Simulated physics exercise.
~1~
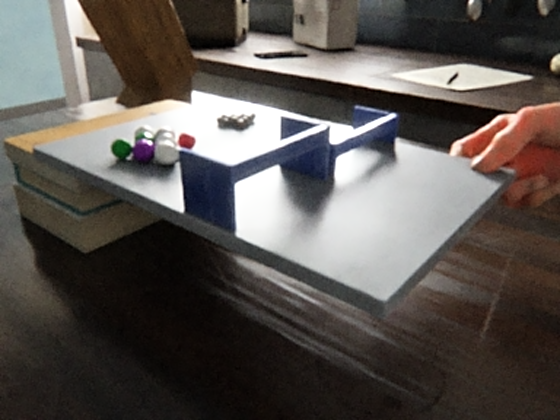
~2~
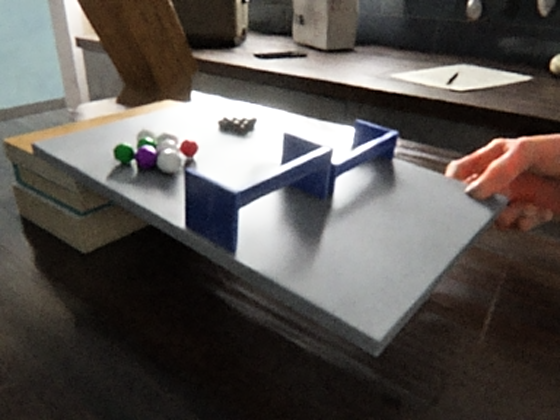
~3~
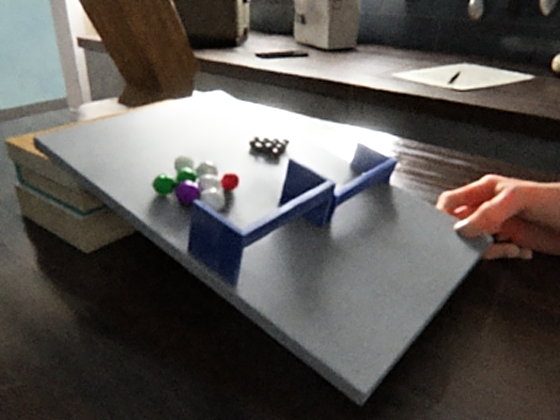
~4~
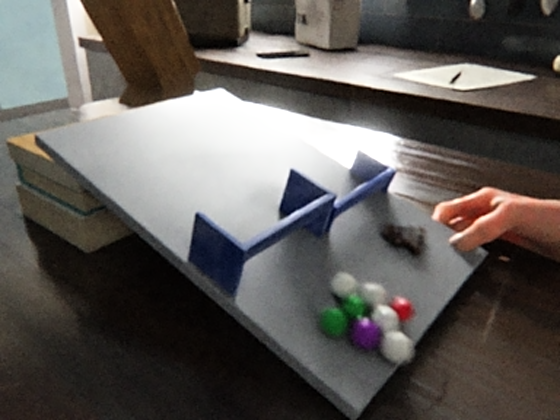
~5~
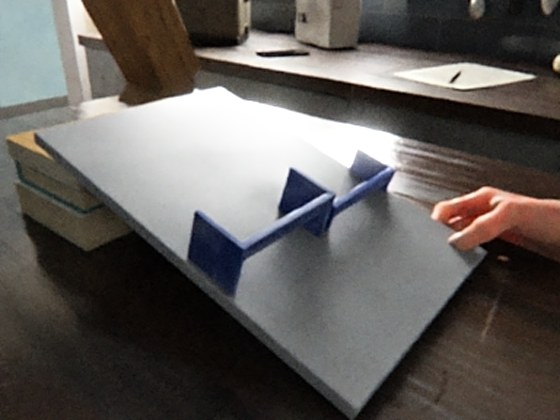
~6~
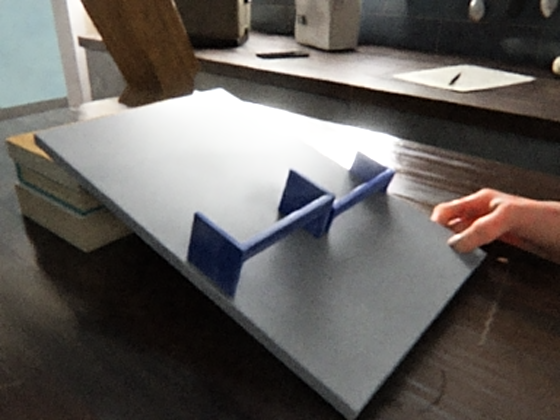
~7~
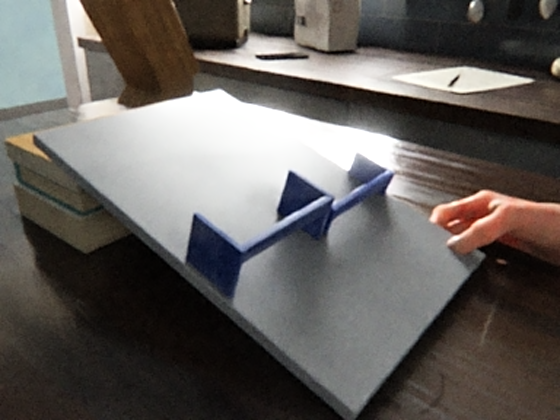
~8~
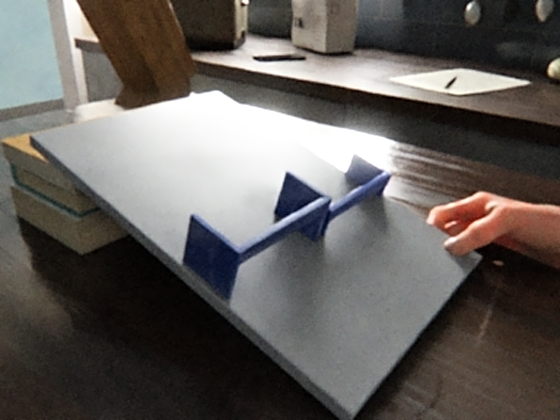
A hand lowers the board's free end, and both heaps roll under blue bars and out of view.
